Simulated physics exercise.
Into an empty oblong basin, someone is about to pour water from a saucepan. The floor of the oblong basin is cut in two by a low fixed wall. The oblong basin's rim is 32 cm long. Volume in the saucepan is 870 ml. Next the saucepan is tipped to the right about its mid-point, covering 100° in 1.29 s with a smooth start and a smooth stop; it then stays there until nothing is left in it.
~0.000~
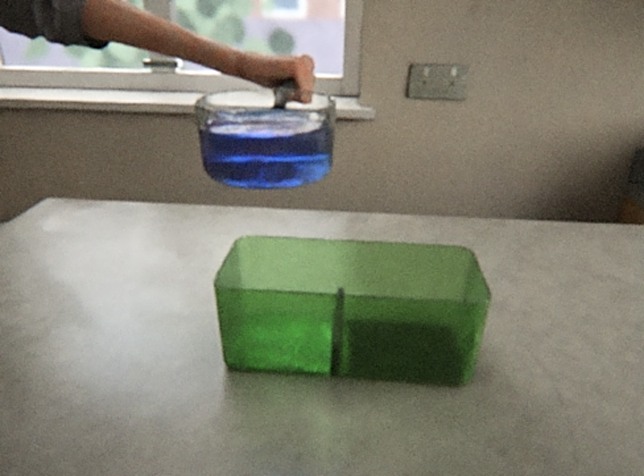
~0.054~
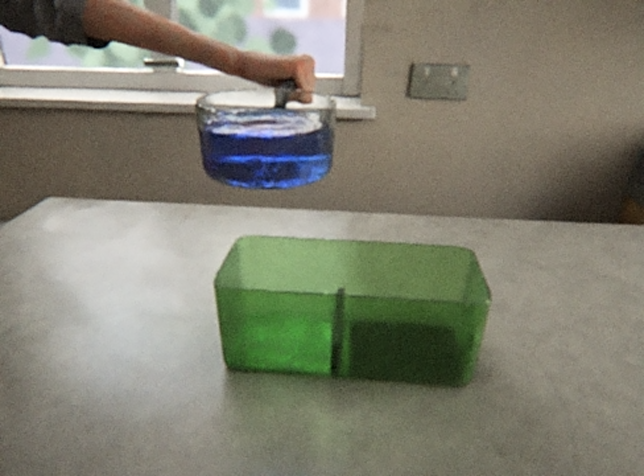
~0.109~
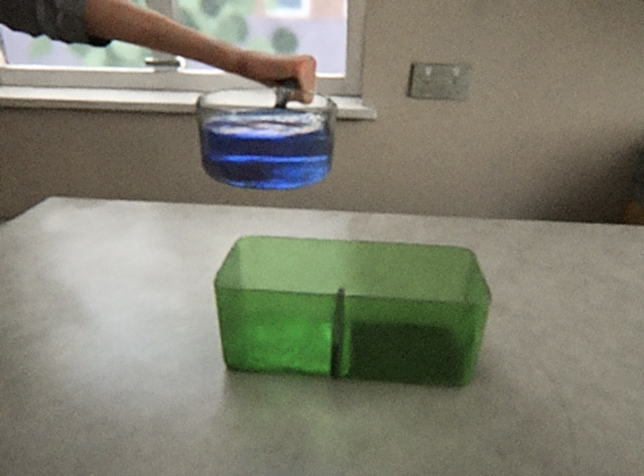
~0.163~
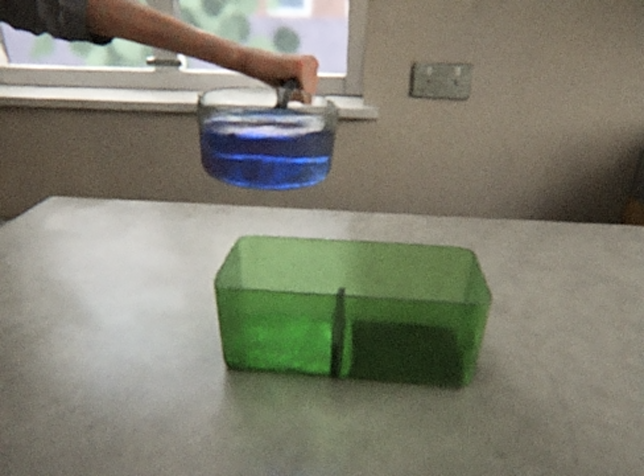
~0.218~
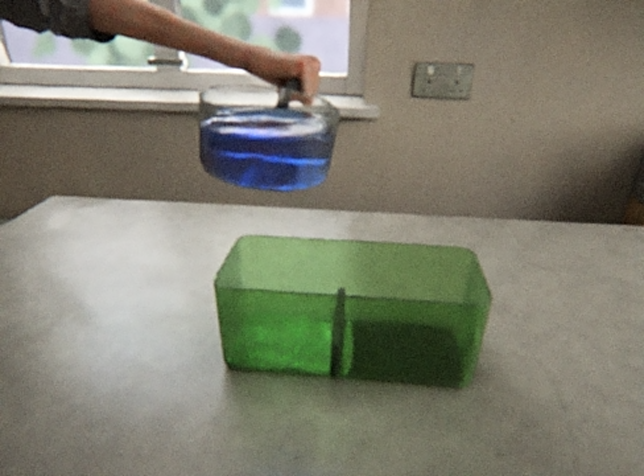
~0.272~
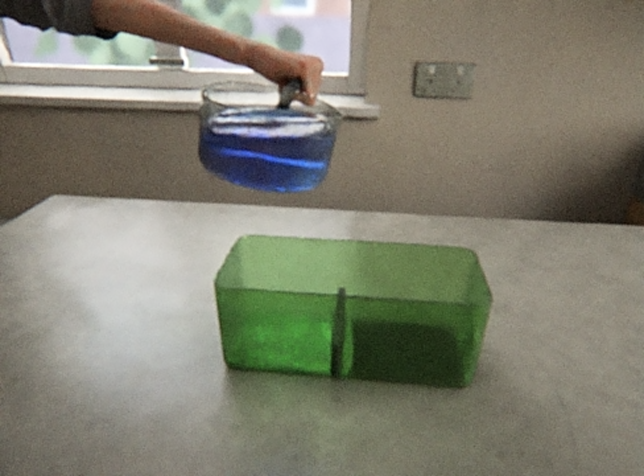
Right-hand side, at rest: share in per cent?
93 per cent.
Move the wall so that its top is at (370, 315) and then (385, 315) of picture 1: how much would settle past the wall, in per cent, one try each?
The first try gives 65 percent and the second 50 percent.
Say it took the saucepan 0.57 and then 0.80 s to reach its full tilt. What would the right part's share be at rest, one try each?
Respectively about 85 and 90 percent.
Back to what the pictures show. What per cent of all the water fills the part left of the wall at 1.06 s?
Some 1 per cent.
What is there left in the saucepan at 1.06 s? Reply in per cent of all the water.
About 16 per cent.
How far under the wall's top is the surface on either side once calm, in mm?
About 46 mm left, about 10 mm right.
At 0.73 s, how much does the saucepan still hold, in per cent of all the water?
Still held: Roughly 68 % of the total.
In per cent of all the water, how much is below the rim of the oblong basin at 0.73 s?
Fraction in basin: Approx. 5%.
Then, 0.73 s in, the tilt is 60° and 69 per cent is still to pour, 0 is left of the wall and 5 right of it.
Then, 1.06 s in, the tilt is 92° and 16 per cent is still to pour, 1 is left of the wall and 69 right of it.
Then, 1.41 s in, the tilt is 100° and 2 per cent is still to pour, 5 is left of the wall and 91 right of it.
Then, 1.79 s in, the tilt is 100° and 0 per cent is still to pour, 6 is left of the wall and 93 right of it.
Finally, 6 per cent lies left of the wall, 93 right of it and 1 outside.
